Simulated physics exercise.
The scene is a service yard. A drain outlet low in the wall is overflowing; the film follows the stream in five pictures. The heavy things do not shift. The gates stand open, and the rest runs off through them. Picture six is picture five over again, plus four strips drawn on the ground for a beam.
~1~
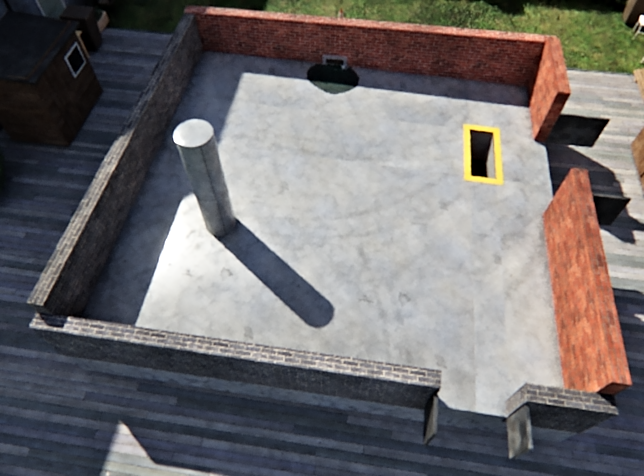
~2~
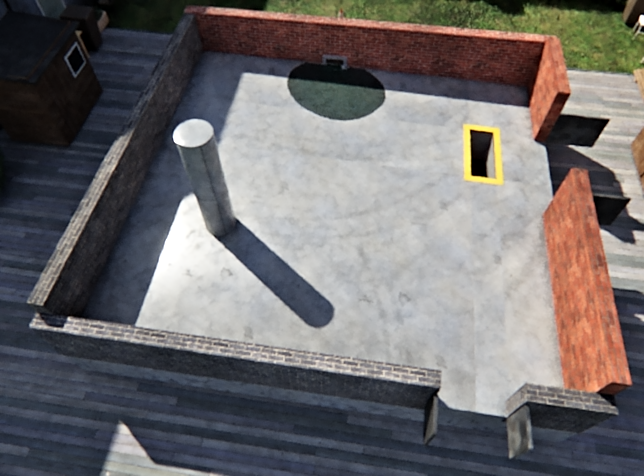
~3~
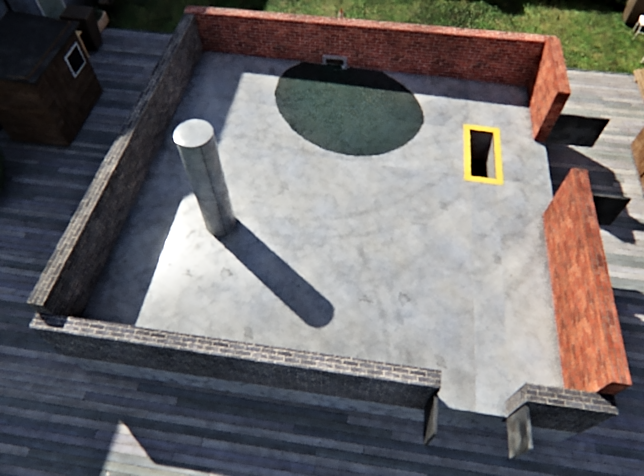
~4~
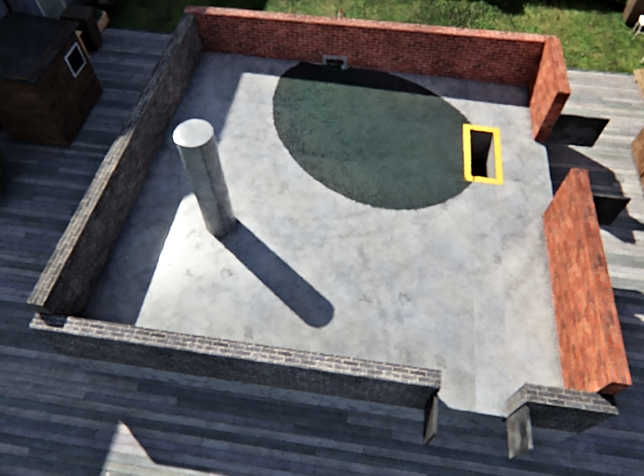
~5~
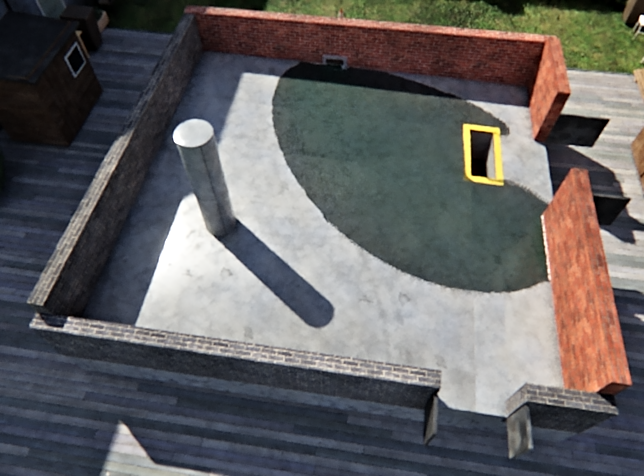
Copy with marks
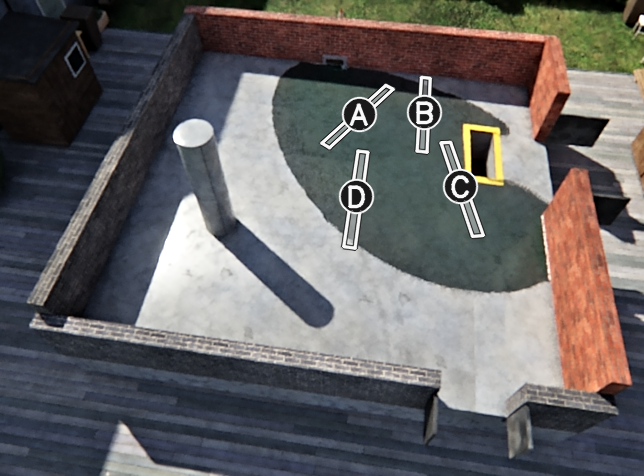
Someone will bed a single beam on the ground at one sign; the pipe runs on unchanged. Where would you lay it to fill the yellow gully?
D is best.
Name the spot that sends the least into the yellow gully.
That is spot B.
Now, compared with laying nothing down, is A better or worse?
Worse.
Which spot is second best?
C.
In white, A from (325, 145) to (389, 87); B from (422, 151) to (425, 77); C from (445, 142) to (477, 235); D from (349, 247) to (362, 151).
Choosing A, about 11 % of the stream goes into the yellow gully, about 85 % out by the gates.
Choosing B, about 3 % of the stream goes into the yellow gully, about 95 % out by the gates.
Choosing C, about 19 % of the stream goes into the yellow gully, about 79 % out by the gates.
Choosing D, about 34 % of the stream goes into the yellow gully, about 63 % out by the gates.
